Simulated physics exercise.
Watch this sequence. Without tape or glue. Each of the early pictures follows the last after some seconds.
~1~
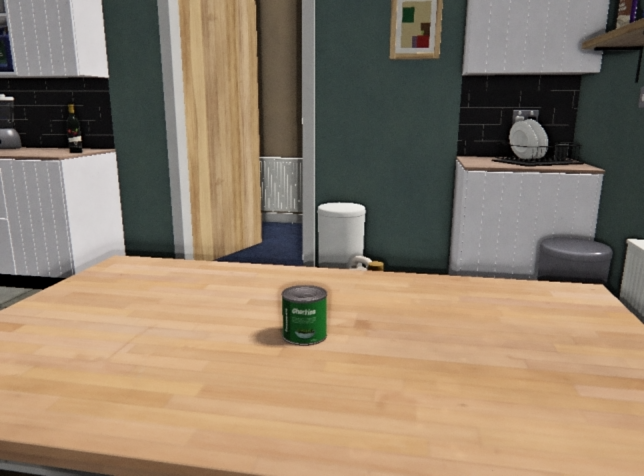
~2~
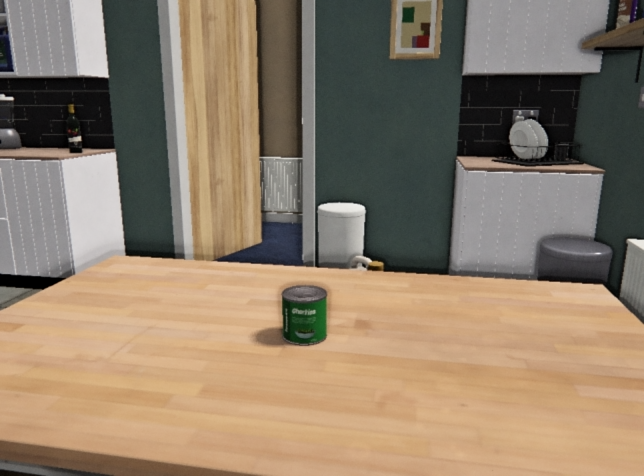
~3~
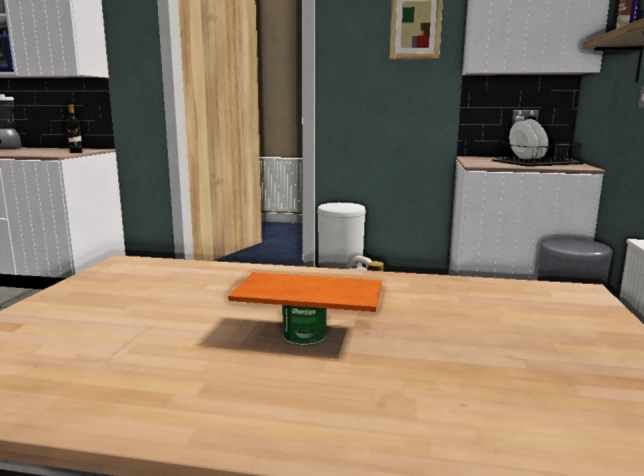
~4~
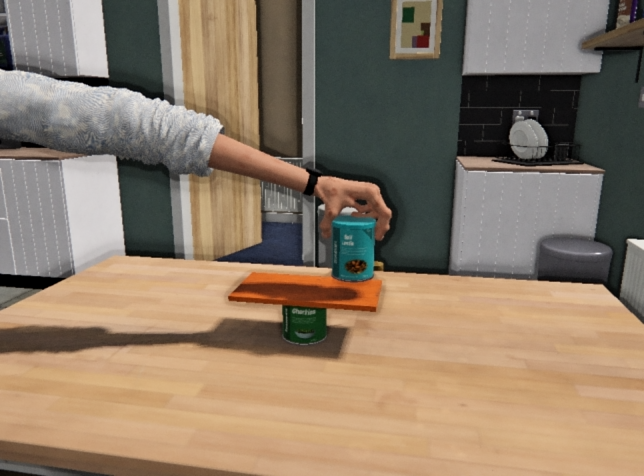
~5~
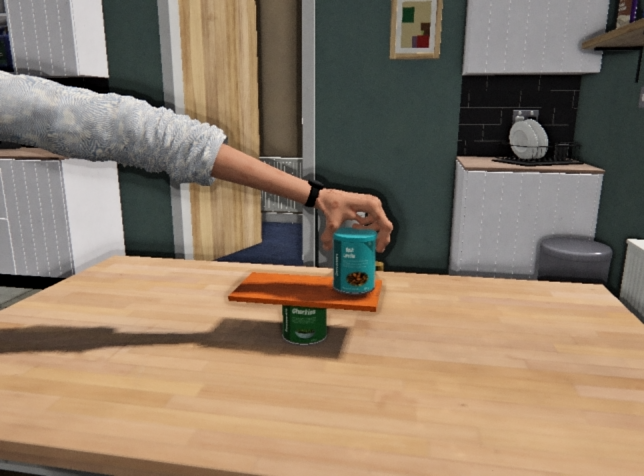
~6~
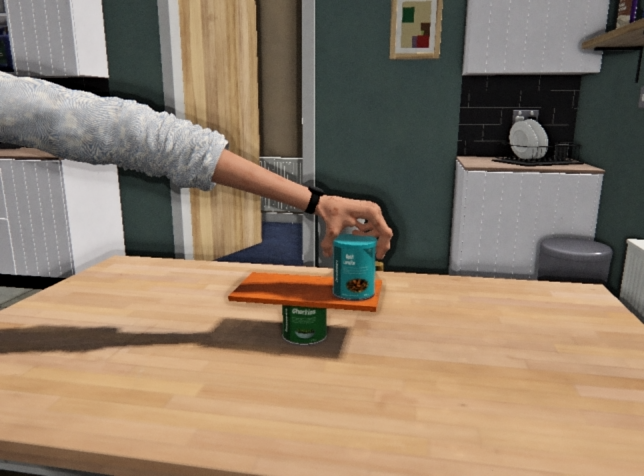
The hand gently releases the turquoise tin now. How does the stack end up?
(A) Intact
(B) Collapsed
The answer is B.
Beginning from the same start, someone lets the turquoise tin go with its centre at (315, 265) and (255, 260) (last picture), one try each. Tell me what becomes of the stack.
On the first try it stays put; on the second try it falls down.
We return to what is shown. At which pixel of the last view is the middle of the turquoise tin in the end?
End position: Approximately (408, 332).
Then, 0.40 s past the last view, turquoise tin now fallen; orange board rocked 63° from its first pose.
Then, 0.50 s past the last view, orange board rocked 64° from its first pose.
Finally, fallen, turquoise tin; down or leaning hard in the stack, orange board; green tin still in place. Final places as the last picture's camera would see them, turquoise tin near (408, 332). The stack comes apart.
